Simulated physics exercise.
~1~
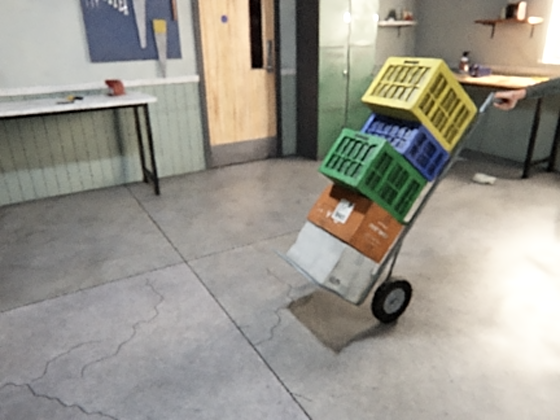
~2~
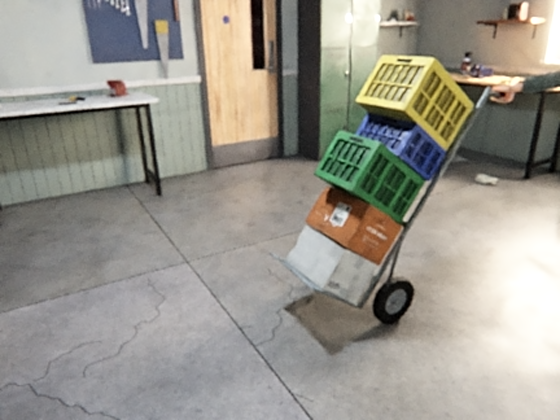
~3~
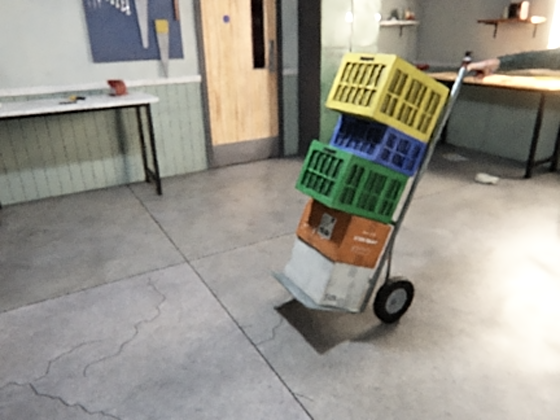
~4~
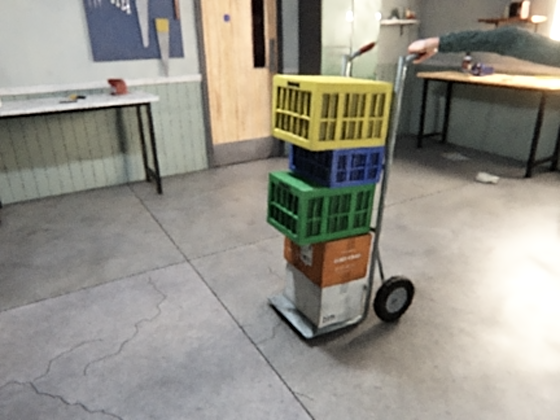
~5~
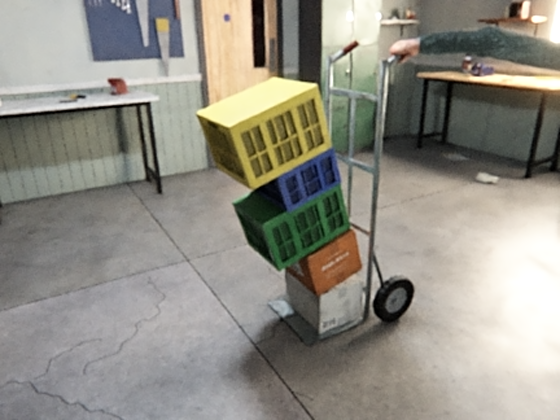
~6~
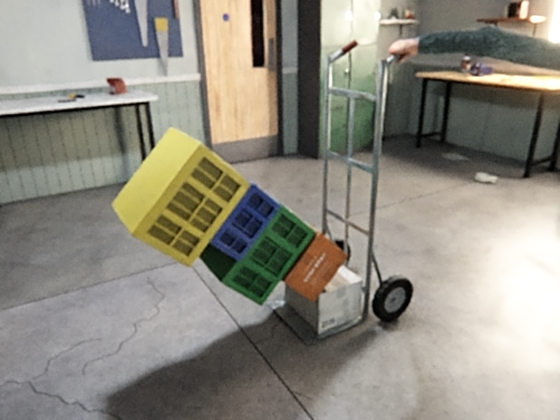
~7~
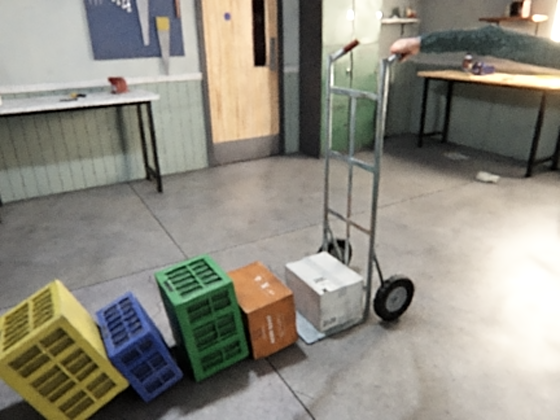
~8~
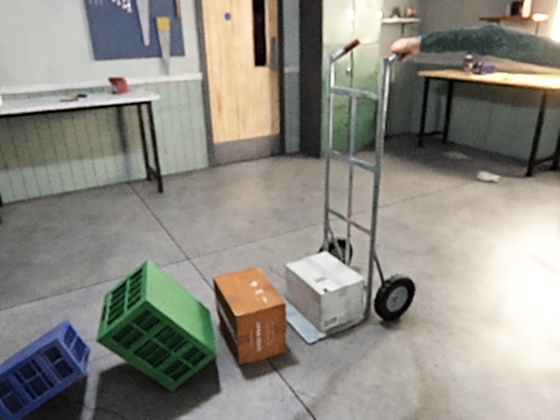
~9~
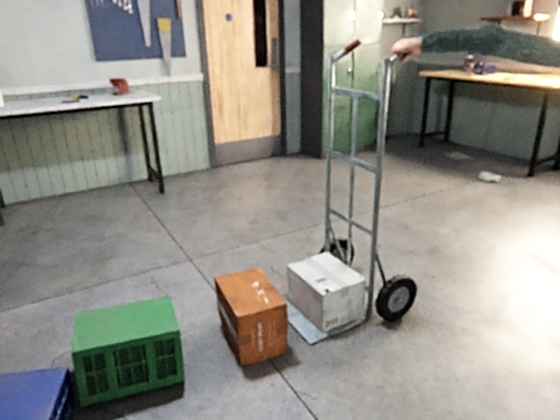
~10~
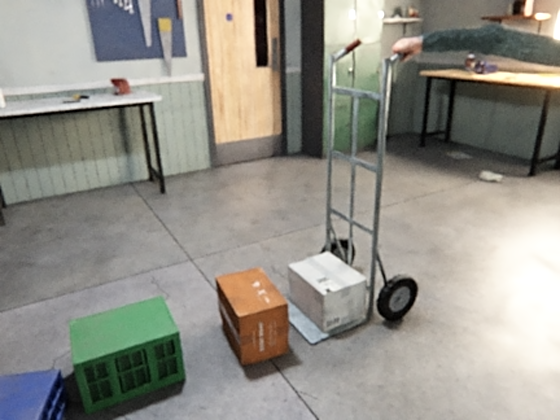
In a workshop with a cracked concrete floor, a hand holds a tilted hand truck stacked with a white parcel, an orange parcel, and green, blue and yellow crates. The truck is tipped forward until it stands upright. The upper boxes keep going, leaning left as a column, and topple off the front together. They land in a row on the floor, and the crates tumble farther left, the yellow one leaving view. At the end, the white parcel alone remains on the truck, with the orange parcel, green crate and partly visible blue crate lying to its left.
